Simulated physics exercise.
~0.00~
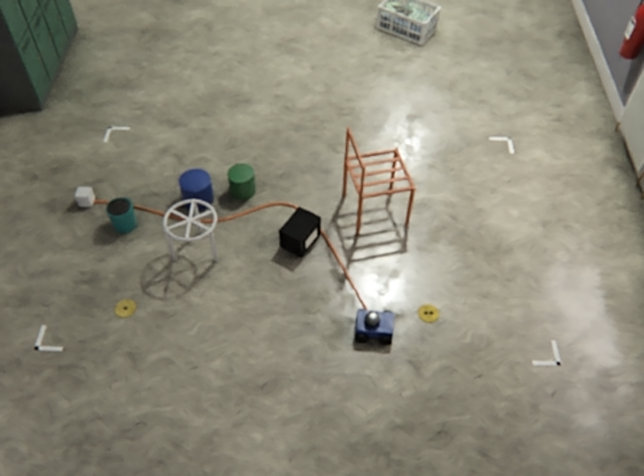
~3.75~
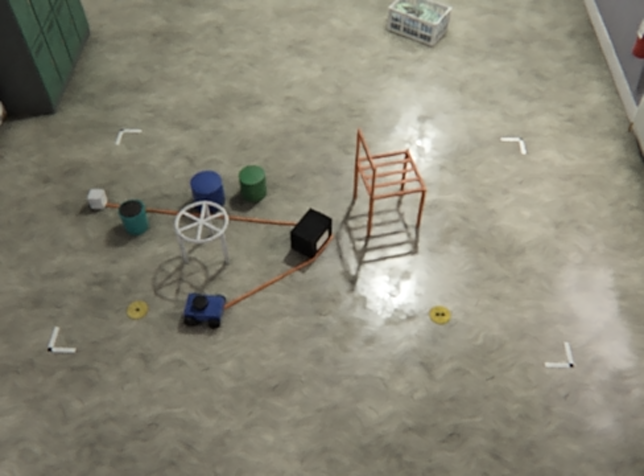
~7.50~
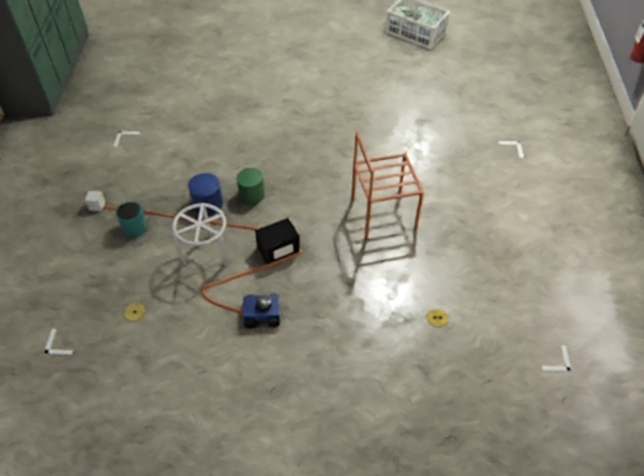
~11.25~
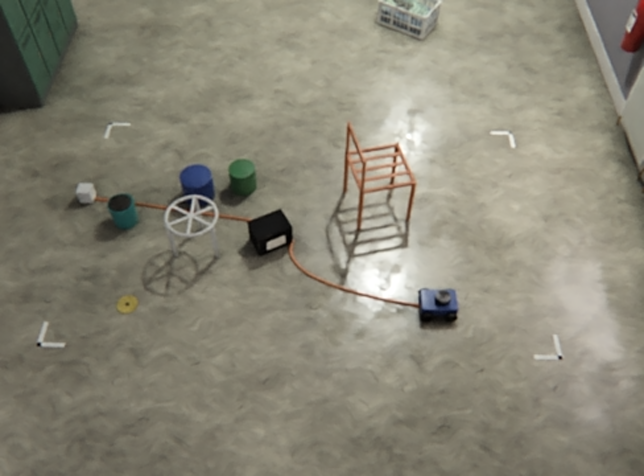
A small blue cart trailing an orange lead drove left across the concrete floor past a black box, then turned back to the right as the box shifted left, and ended on the right-hand yellow mark with the lead curving behind it.
